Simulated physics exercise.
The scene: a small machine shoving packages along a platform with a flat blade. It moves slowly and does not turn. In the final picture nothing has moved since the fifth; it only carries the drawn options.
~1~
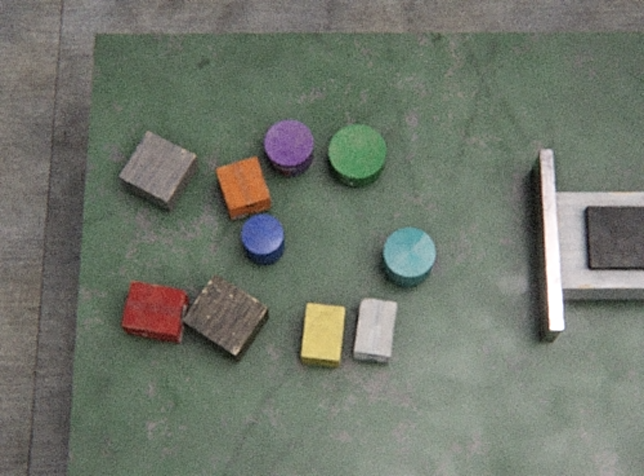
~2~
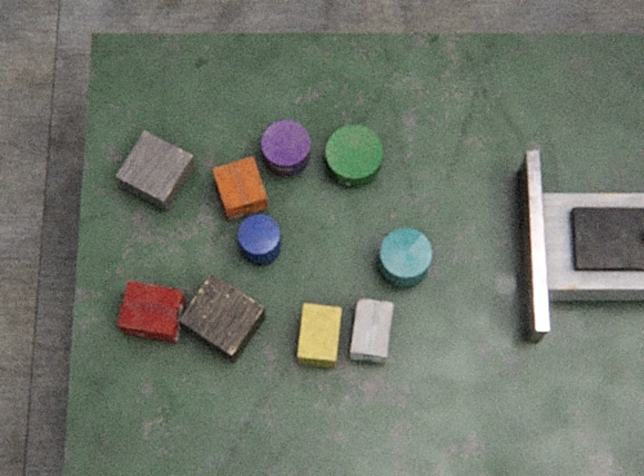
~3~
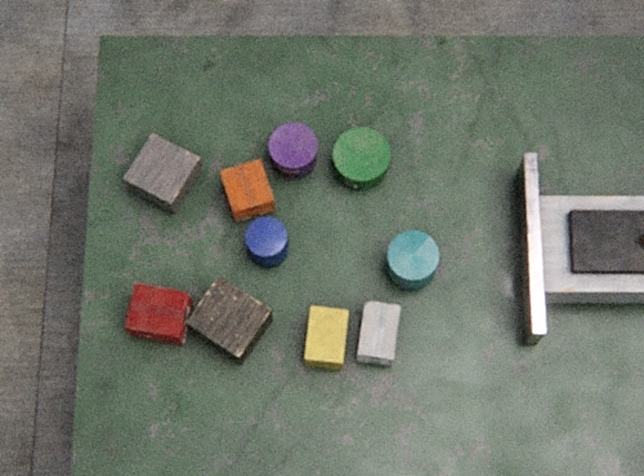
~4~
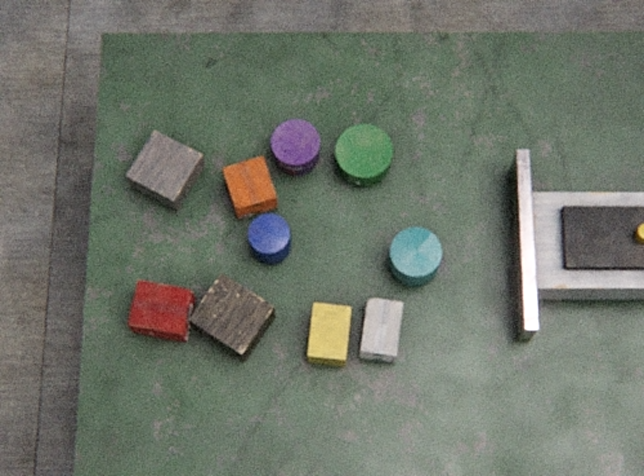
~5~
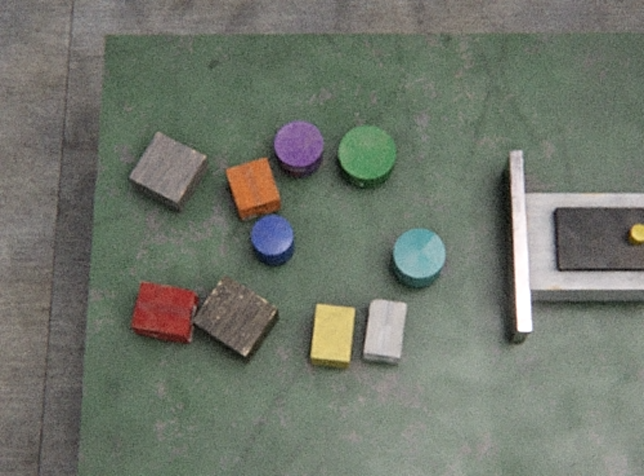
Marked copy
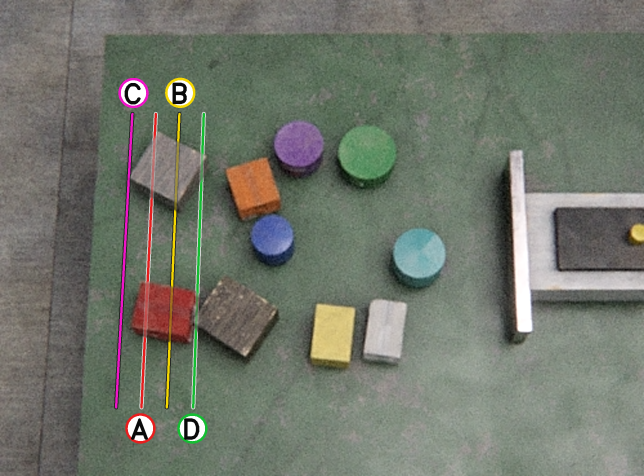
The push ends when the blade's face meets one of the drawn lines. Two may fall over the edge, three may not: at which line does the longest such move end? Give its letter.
Up to line B.
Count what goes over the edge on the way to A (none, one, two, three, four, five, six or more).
In all, three.
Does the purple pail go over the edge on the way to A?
No.
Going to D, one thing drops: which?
The red parcel goes over.
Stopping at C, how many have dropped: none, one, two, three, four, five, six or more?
By then, four.
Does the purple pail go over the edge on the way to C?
No.
On the copy, A at (149, 255); B at (173, 255); C at (125, 255); D at (199, 255).
On B. First, robot (470, 239); white box (370, 332); green pail (359, 156).
Then, robot (343, 239); red parcel (96, 323); black crate (154, 337).
Finally, robot (247, 239); red parcel over the edge; black crate over the edge; two fallen.
By contrast, A drops three; C drops four; D is within the limit but short.
